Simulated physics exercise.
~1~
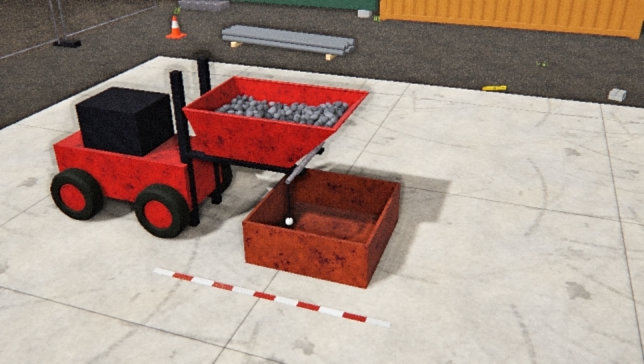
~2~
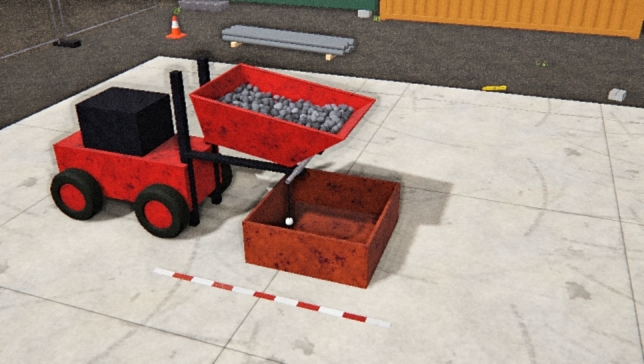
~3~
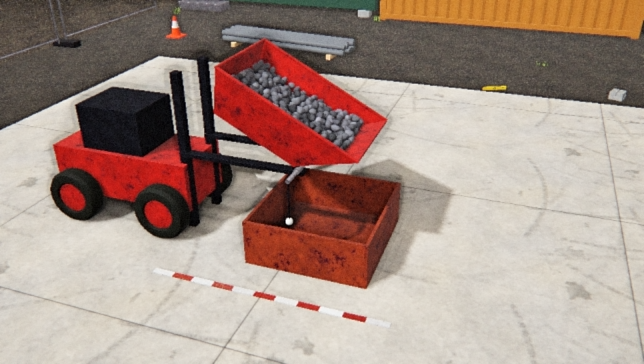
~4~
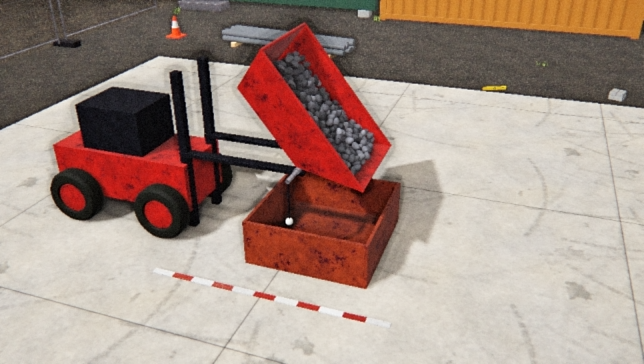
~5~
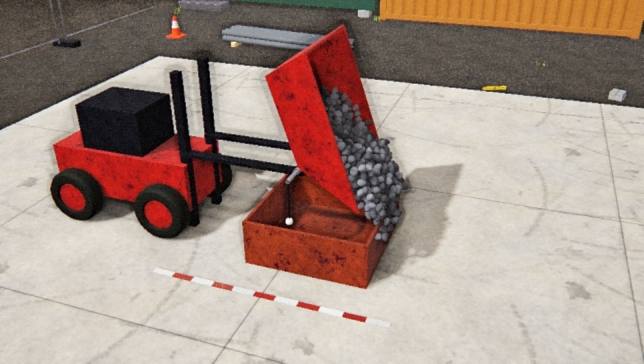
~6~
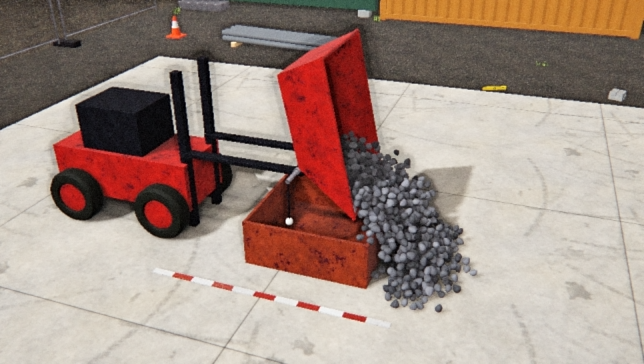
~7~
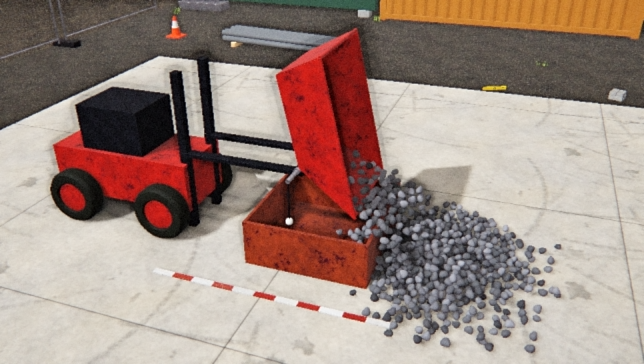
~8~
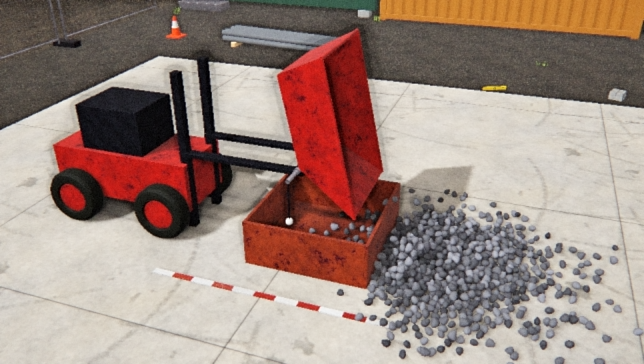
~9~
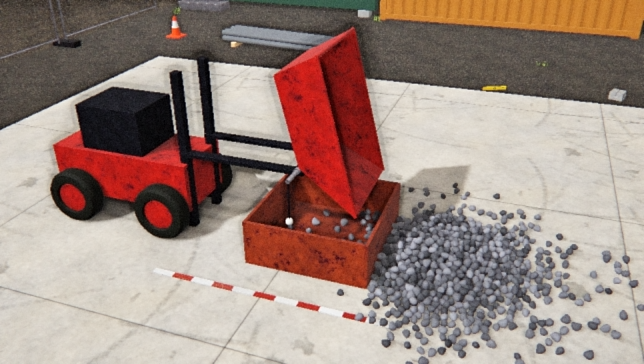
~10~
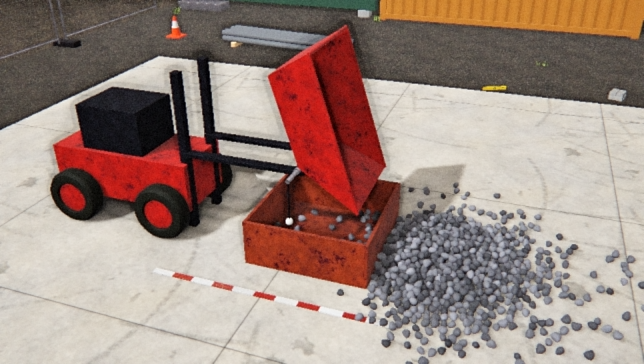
A red forklift tipped its raised skip of round grey stones steeply forward, and nearly all of them poured past the rusty red bin onto the concrete to the right, spreading into a wide heap, with only a few left inside the bin.
